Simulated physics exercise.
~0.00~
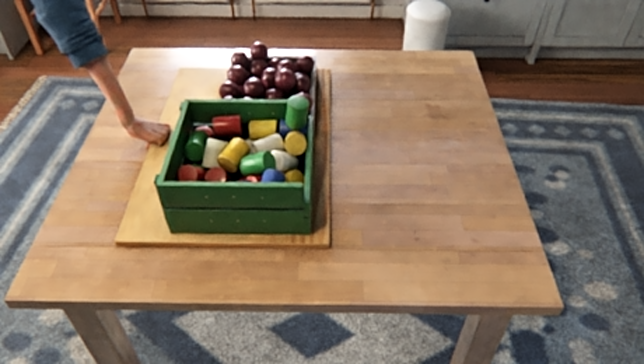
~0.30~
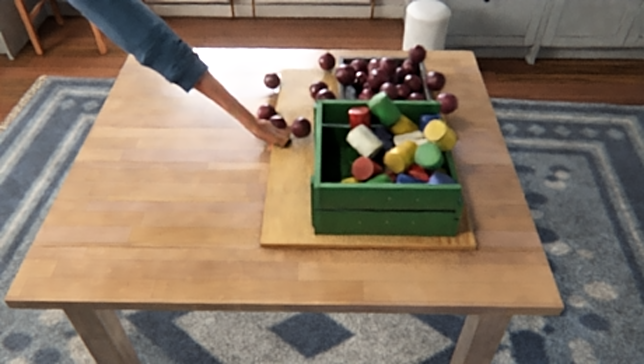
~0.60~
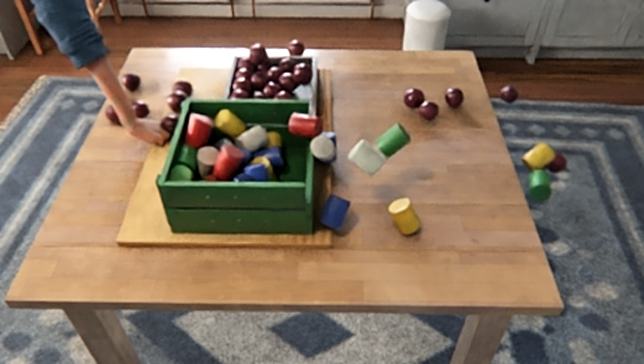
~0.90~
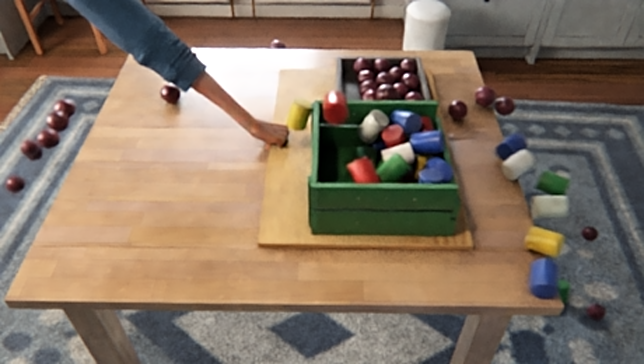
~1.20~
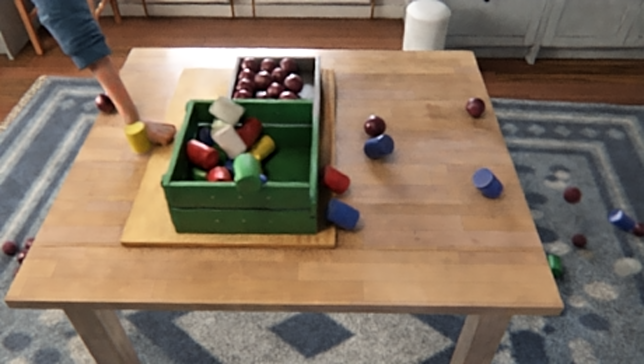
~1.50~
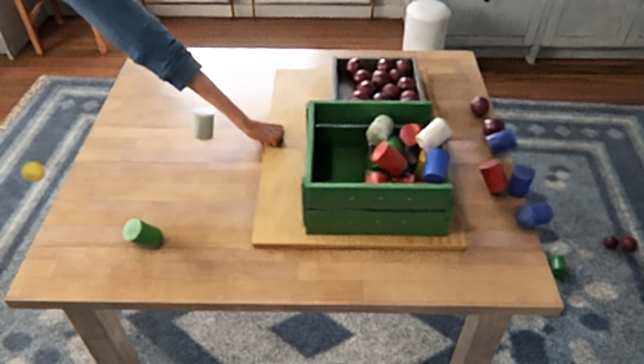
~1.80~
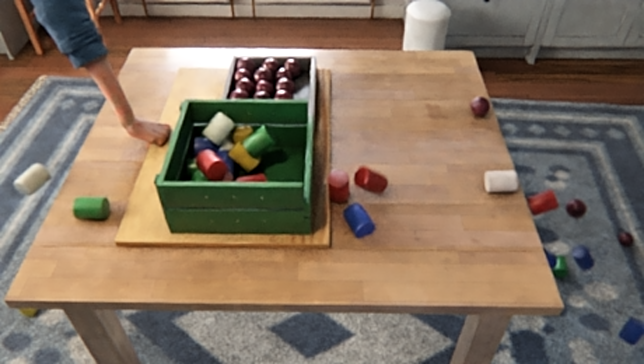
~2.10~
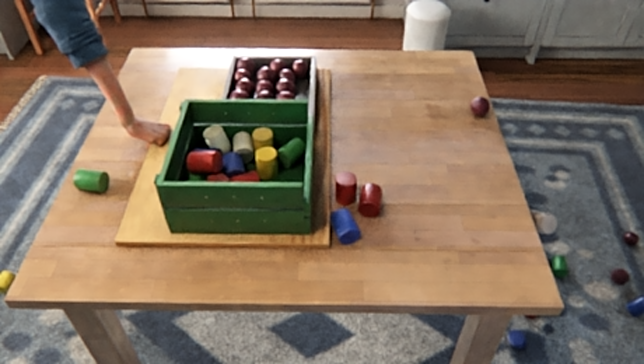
On a wooden table, a hand jerking a board right and left, dark red balls and coloured cylinders spilling from two baskets.
